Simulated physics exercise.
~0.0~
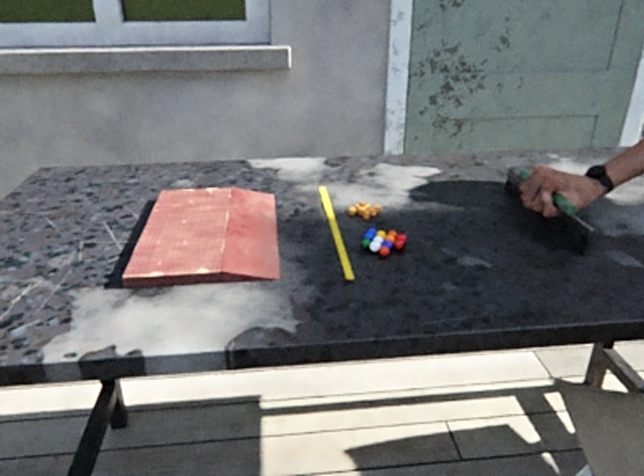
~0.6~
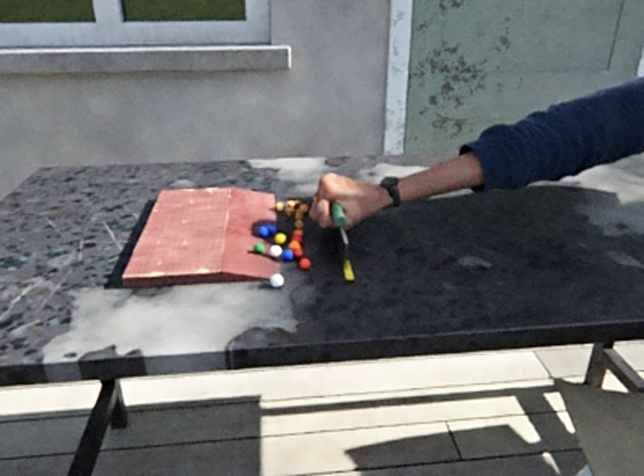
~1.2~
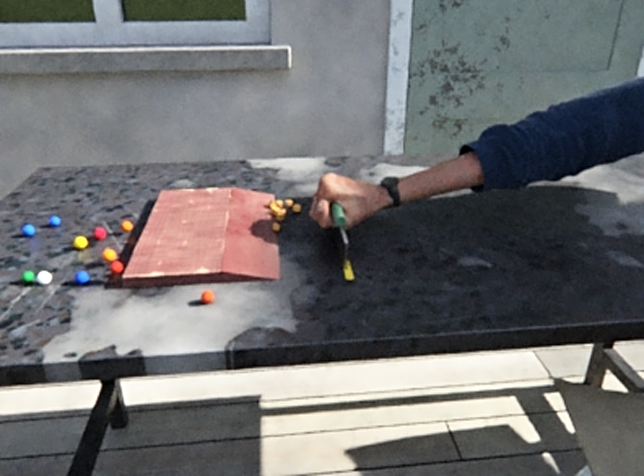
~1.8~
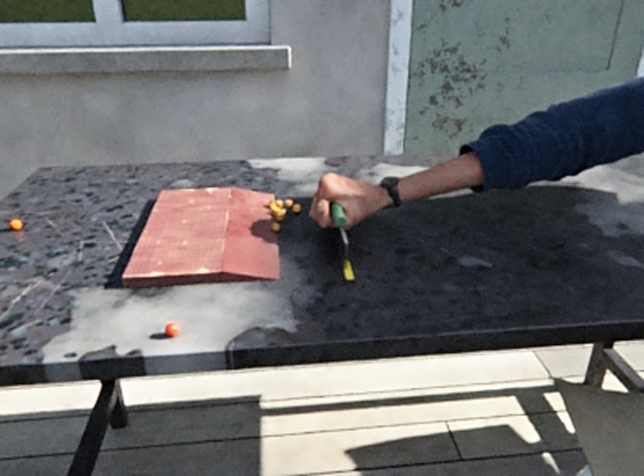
On a stone table, a hand scrapes colored balls over a red ramp; yellow ones stay short.
